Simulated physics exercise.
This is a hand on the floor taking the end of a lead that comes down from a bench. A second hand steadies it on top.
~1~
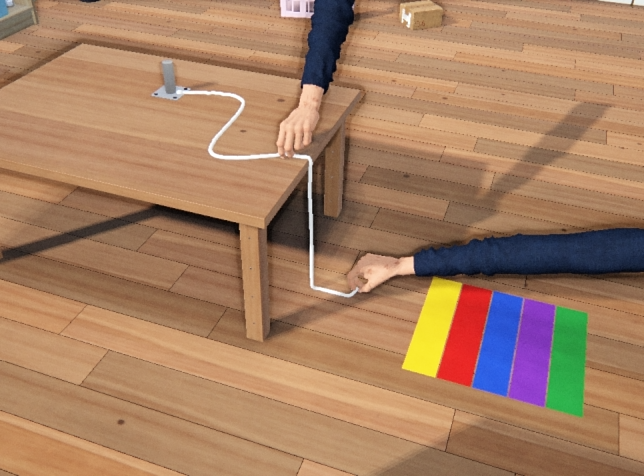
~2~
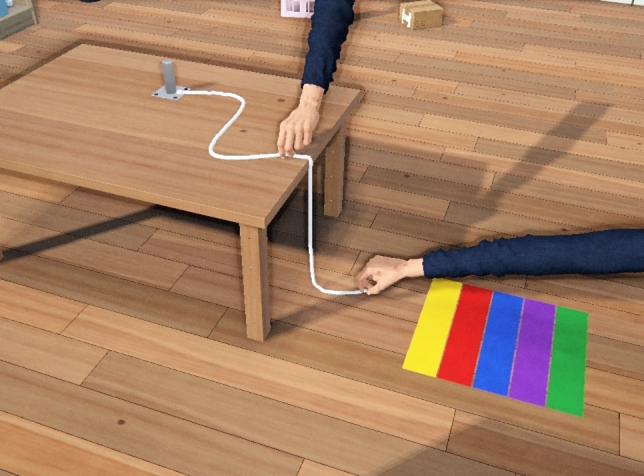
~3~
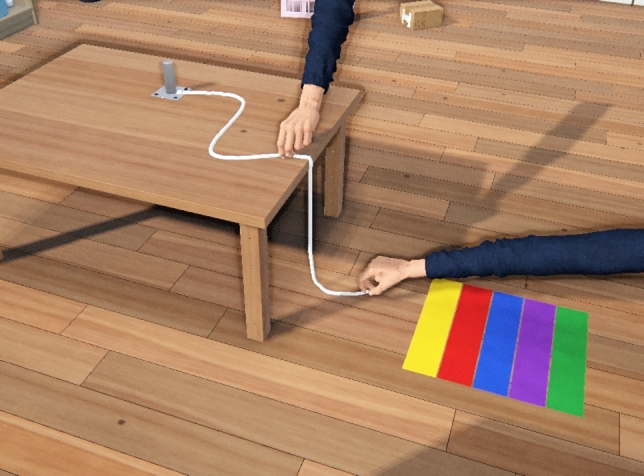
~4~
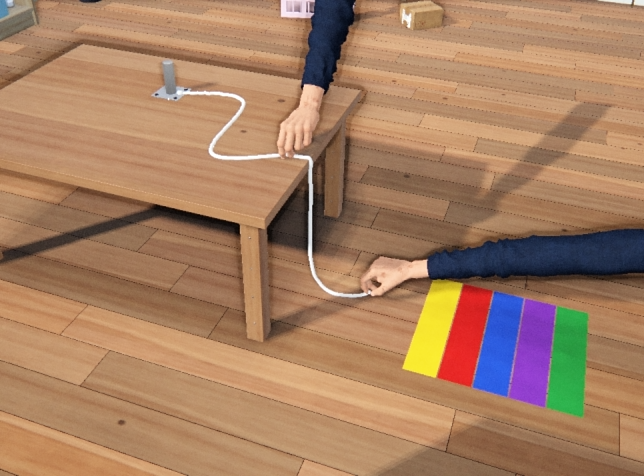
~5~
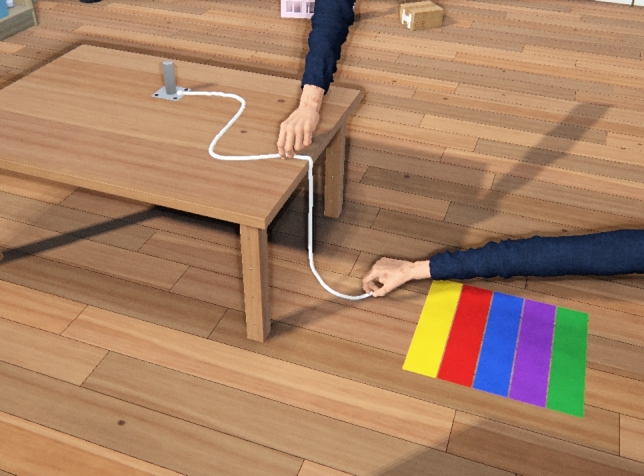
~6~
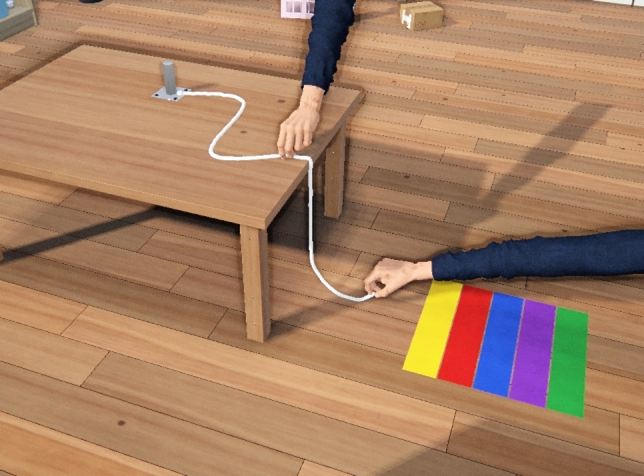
Hand at floor level drawing the end of a white lead slightly right, beside coloured stripes, while another hand presses it on a wooden bench.
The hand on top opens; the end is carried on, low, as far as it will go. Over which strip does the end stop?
The end stops over the green strip.
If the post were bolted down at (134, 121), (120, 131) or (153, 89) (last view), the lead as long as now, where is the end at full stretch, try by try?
The places are (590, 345), (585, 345) and (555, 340).
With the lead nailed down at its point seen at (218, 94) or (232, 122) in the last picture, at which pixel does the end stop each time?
The places are (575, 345) and (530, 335).
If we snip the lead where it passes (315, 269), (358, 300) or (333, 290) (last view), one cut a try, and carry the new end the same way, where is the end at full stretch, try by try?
In that order: (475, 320), (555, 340) and (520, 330).
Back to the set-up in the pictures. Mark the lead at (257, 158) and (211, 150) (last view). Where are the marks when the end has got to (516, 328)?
They go to (330, 193) and to (322, 146).
A little later, end near (516, 328); over blue.
Next, end near (557, 339); over green.
When it is tight, end near (583, 345); over green. It gets as far as the green strip.
